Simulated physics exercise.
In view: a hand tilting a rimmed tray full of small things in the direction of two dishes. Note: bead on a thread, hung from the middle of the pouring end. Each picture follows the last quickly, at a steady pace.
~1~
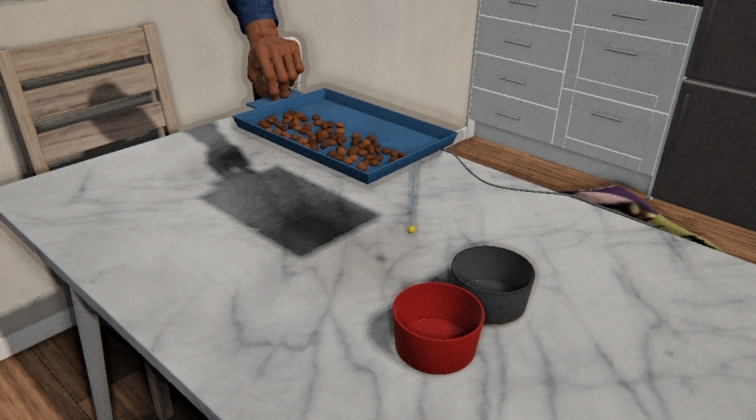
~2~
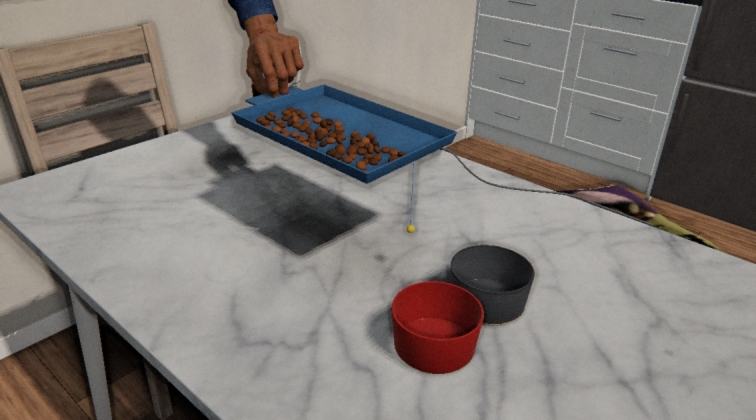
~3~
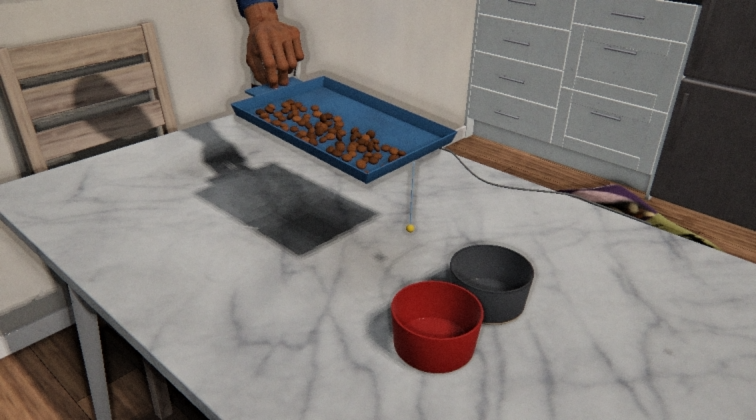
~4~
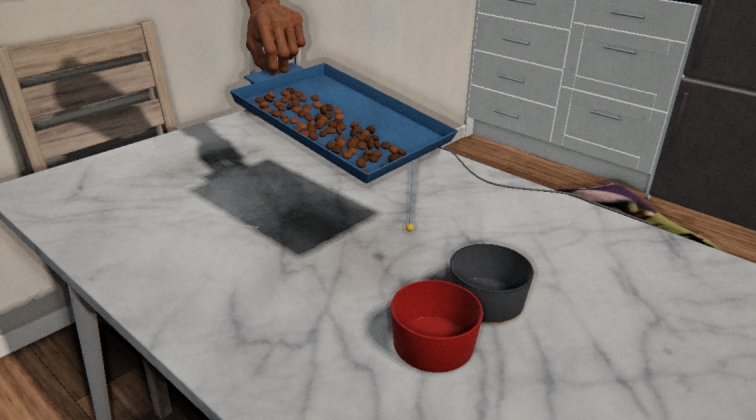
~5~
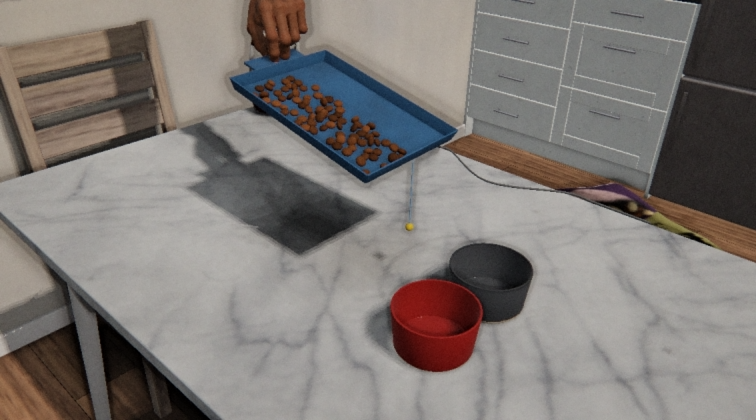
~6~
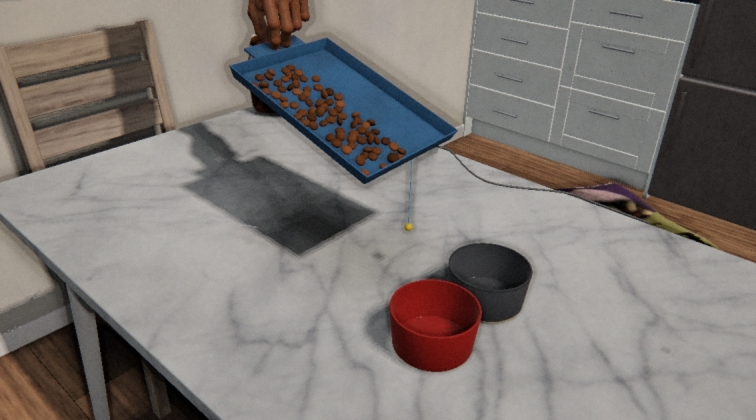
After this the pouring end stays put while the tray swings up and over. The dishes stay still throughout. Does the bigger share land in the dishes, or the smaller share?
The dishes are left with the minor part.
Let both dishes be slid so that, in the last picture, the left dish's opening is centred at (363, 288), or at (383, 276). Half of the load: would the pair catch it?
For the two tries in order: Exceeding half, exceeding half.
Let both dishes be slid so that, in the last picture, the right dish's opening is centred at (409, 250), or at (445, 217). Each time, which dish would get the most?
In the first position the right of the two, in the second the left of the two.
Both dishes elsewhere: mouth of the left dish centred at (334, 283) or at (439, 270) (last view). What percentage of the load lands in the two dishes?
30 %, 60 %.
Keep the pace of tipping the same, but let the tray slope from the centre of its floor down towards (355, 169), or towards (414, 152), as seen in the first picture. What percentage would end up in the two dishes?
Near 0 % and, after that, 0 %.
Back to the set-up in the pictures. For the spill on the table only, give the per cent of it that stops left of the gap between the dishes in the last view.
My estimate is some 100 per cent.
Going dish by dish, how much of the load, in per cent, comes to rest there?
Looks like close to 0 % lands in the left dish and close to 0 % in the right one.
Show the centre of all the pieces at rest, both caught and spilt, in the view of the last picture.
About (412, 301).
Soon, tray tipped steeply; most on the tray; a small part in the air.
A while on, tray tipped past a quarter turn; a small part on the tray; a stray few in the left dish; a stray few in the right dish; about two thirds outside both; about a quarter in the air.
Towards the end, tray tipped past a quarter turn; a stray few in the left dish; a stray few in the right dish; nearly all outside both.
Finally, tray tipped past a quarter turn; a stray few in the left dish; a stray few in the right dish; nearly all outside both.
